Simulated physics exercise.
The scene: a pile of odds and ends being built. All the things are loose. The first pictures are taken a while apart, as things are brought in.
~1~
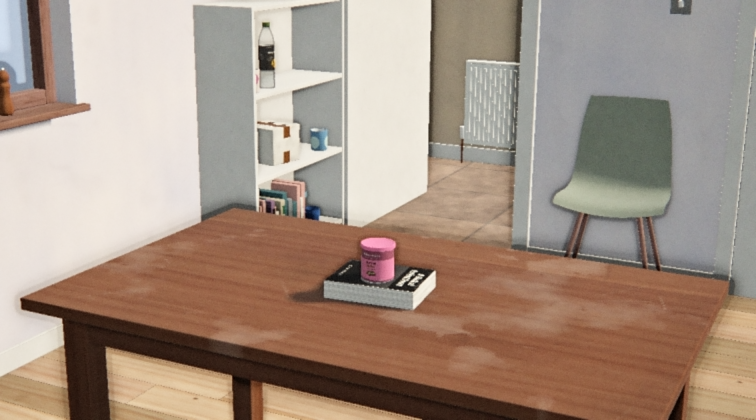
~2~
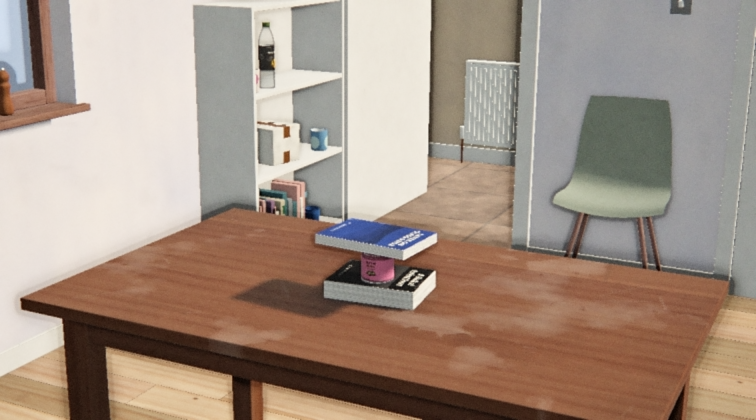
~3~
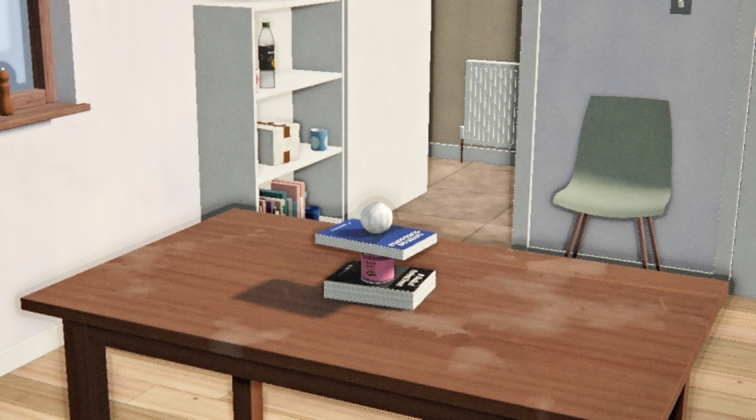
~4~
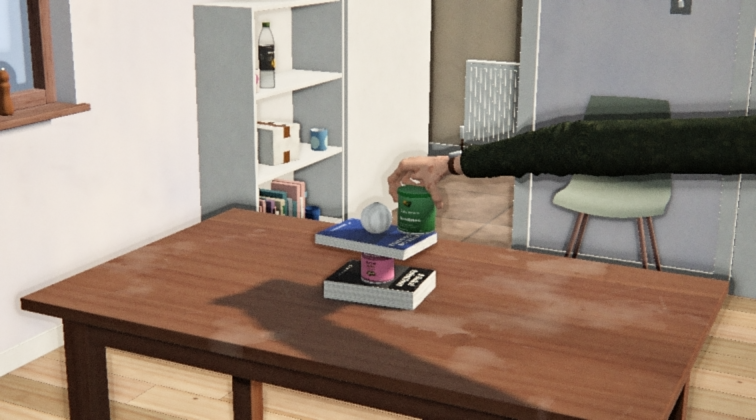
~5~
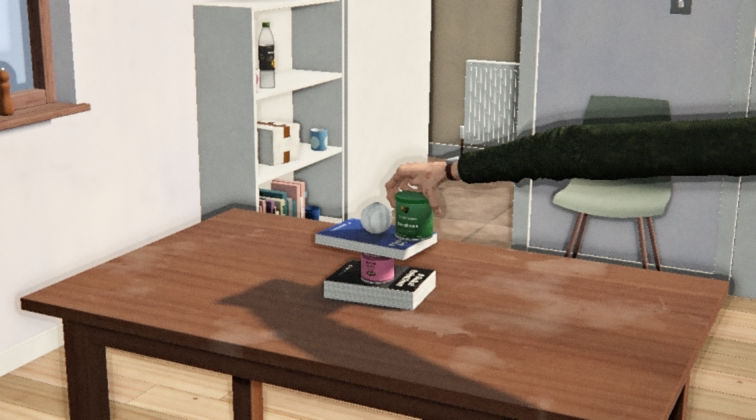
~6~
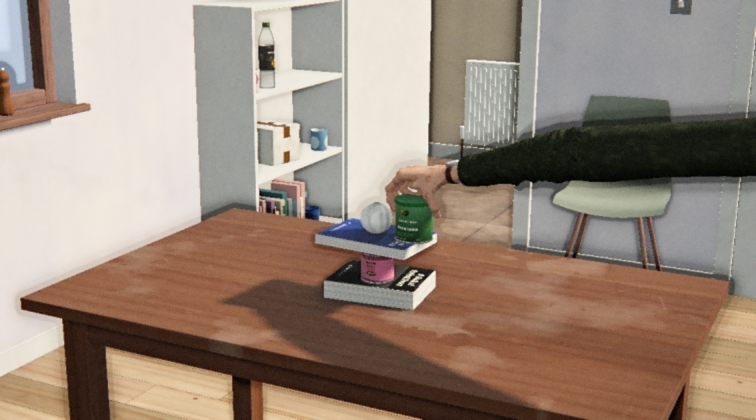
On a wooden table, a blue book and white onion joining a pink tub on a black book, a hand lowering a green pot beside the onion.
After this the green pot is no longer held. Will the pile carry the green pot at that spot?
Outcome: The pile keeps its balance.
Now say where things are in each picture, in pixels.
In the first picture, the last thing is not in view yet.
In the second picture, the last thing is not in view yet; black book (381, 284).
In the third picture, the last thing is not in view yet; white onion (376, 218).
The fourth picture shows on its way; green pot (417, 209); black book (381, 284).
The fifth picture shows on its way; green pot (414, 215); white onion (376, 218).
The sixth picture shows in place under the hand; green pot (414, 218); black book (381, 284).
Then, 0.50 s on from there, no change.
Then, 1.20 s on from there, green pot resting near (415, 219).
In the end, all 5 unmoved. At the end, from the last picture's camera, green pot near (416, 220). The pile stays up.
